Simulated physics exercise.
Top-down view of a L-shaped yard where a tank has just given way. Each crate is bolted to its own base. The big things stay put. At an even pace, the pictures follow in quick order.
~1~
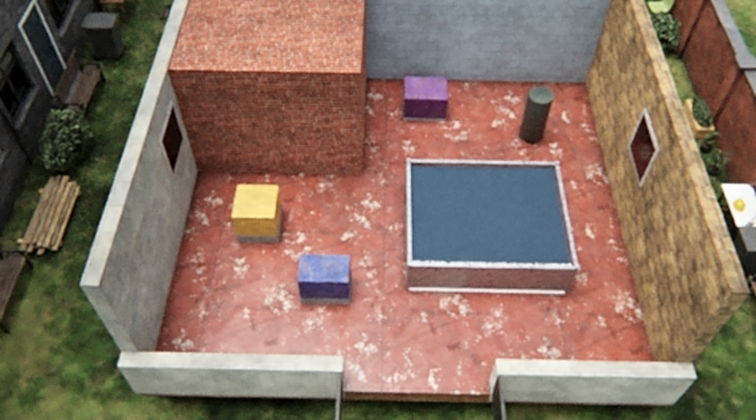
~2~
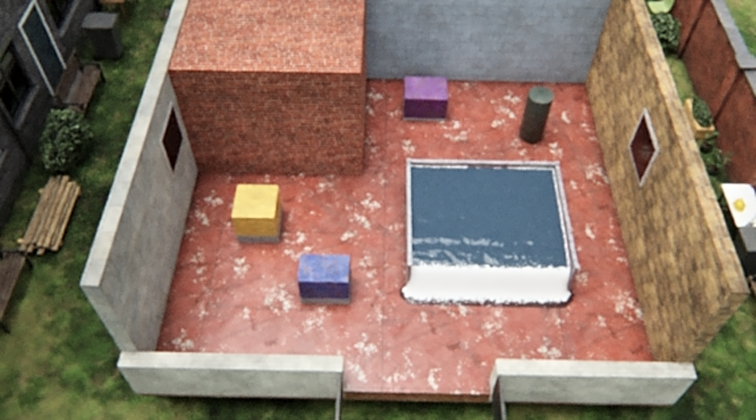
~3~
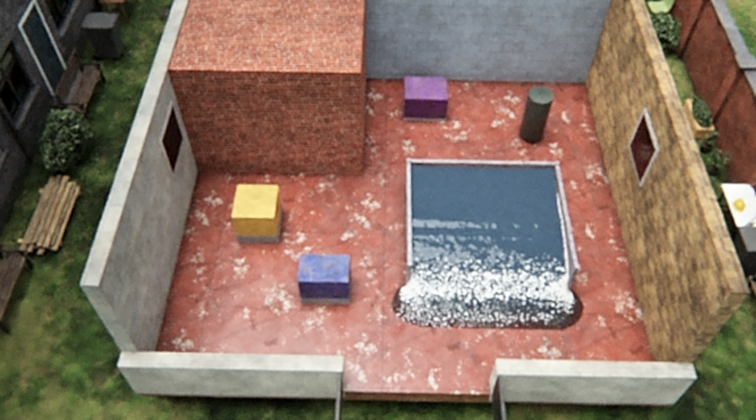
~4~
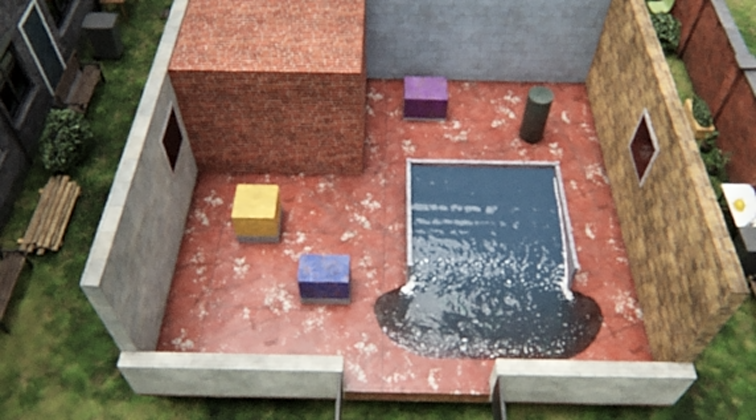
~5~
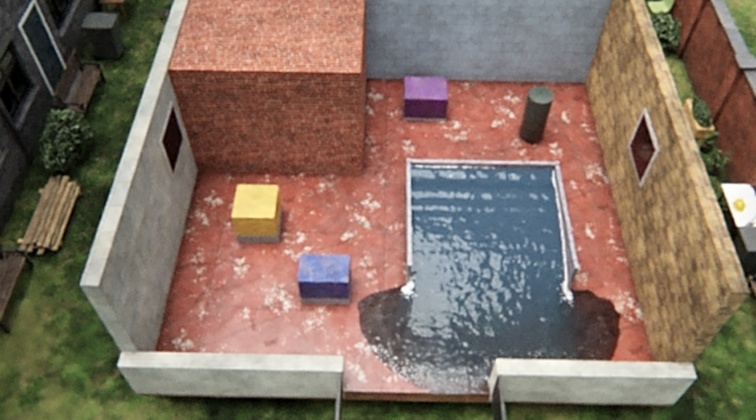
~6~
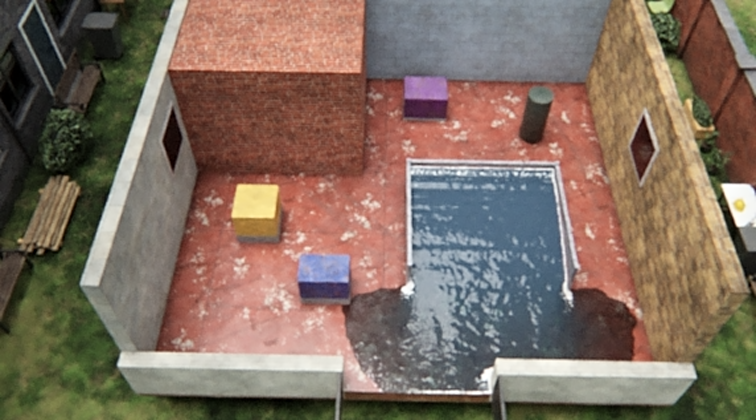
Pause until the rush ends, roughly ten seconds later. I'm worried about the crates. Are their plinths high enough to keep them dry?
At the end, the purple crate will be reached by the flood, the blue crate will be out of the flood, the yellow crate will be out of the flood.
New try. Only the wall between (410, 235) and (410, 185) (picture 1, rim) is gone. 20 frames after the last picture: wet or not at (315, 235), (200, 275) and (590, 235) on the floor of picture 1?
Spot one inundated, spot two inundated, spot three spared.
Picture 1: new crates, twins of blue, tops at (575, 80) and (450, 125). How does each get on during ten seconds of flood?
Becomes wet, is left dry.
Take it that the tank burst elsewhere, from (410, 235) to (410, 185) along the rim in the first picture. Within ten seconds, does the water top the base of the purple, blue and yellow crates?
As I read it, the purple one is never reached; the blue one gets reached; finally the yellow one gets reached.
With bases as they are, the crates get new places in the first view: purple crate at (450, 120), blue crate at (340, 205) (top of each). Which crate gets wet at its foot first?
It's the purple-painted one.
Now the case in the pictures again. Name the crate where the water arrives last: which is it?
The yellow-painted one, I reckon.
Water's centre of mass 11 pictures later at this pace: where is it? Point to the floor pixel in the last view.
The water's centre sits above (502, 295).
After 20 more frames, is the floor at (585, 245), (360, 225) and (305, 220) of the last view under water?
Going through them one by one, the first is waterlogged, the second spared and the third spared.
A moment on, water covers 20 % of the floor; the purple crate not reached, the blue crate water round its plinth, the yellow crate not reached.
Next, water covers 25 % of the floor; the purple crate not reached, the blue crate water round its plinth, the yellow crate not reached.
Then, water covers 40 % of the floor; the purple crate not reached, the blue crate water round its plinth, the yellow crate not reached.
Later, water covers 60 % of the floor; the purple crate water round its plinth, the blue crate water round its plinth, the yellow crate water round its plinth.
In the end, water covers 95 % of the floor; the purple crate was topped, the blue crate stayed above the water, the yellow crate stayed above the water.
